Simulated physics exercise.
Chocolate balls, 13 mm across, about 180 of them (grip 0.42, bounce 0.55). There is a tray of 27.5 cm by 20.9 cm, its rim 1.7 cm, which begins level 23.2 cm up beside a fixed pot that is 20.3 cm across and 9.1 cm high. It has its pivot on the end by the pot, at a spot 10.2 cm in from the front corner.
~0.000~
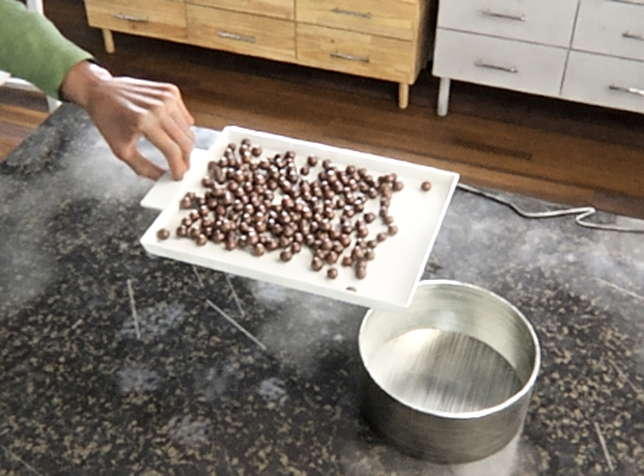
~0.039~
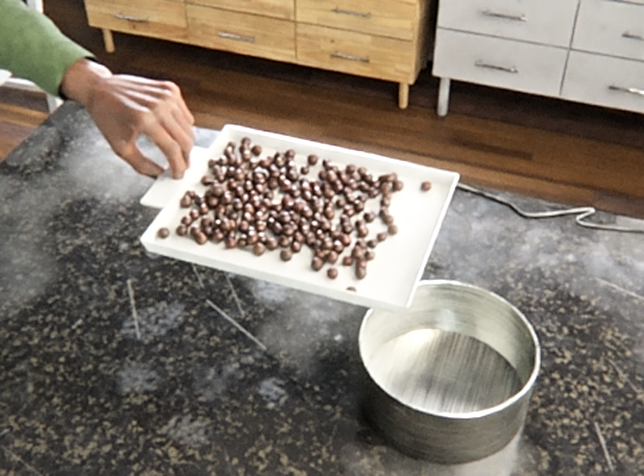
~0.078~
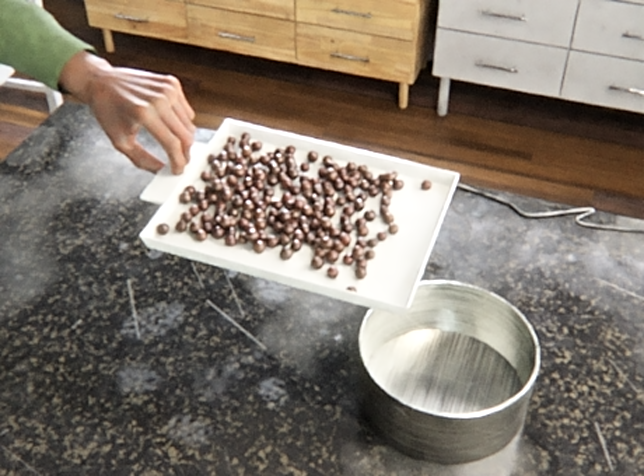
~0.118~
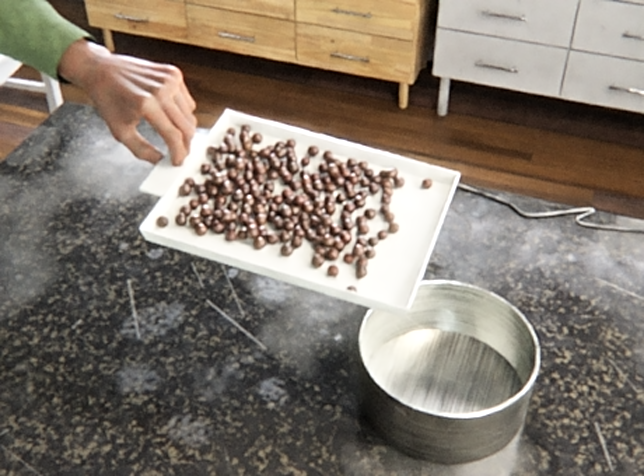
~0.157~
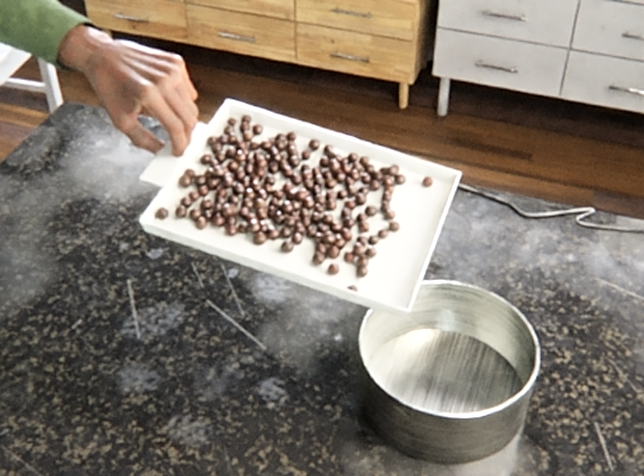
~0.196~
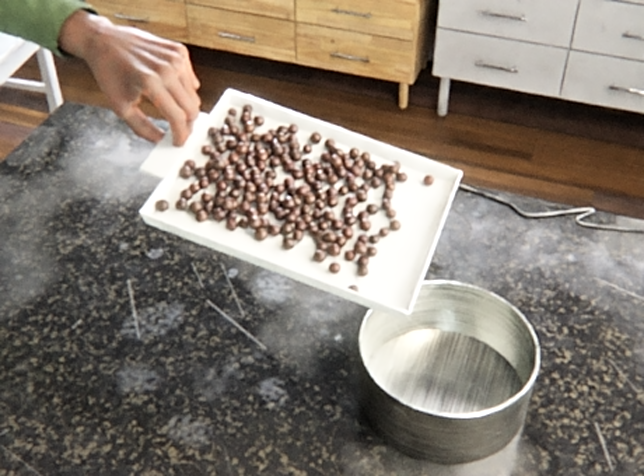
On a dark speckled counter, a hand in a green sleeve held a white tray of brown chocolate balls beside a round metal pot, and slowly raised the tray's left end into a slight slant.
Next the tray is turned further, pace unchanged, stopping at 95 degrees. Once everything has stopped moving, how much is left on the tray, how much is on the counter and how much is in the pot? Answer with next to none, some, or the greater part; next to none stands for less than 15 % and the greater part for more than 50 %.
Tray: Next to none; counter: Some; pot: The greater part.
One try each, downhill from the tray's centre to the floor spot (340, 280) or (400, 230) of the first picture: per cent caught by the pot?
The share comes to about 45 in a hundred, then about 70 in a hundred.
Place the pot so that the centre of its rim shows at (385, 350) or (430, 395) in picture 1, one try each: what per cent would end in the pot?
About 50 and 95 per cent.
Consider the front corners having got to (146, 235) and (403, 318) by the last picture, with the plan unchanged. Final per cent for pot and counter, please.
Pot: 35, counter: 65.
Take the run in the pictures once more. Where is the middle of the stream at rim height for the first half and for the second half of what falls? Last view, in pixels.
The first half passes near (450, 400) and the second half near (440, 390).
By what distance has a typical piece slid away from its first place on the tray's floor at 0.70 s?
Displacement on the tray: About 11 cm.
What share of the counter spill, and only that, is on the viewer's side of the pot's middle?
Share: Roughly 100 %.
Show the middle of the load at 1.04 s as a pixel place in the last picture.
(425, 271), roughly.
After 0.70 s, tilt 51 degrees; the tray holds 95 %, the pot 0 %.
Then, at 1.04 s, tilt 78 degrees; the tray holds 70 %, the pot 15 %.
After 1.47 s, tilt 95 degrees; the tray holds 0 %, the pot 60 %.
In the end, at 2.5 s, tray 0 %, counter 35 %, pot 65 %.
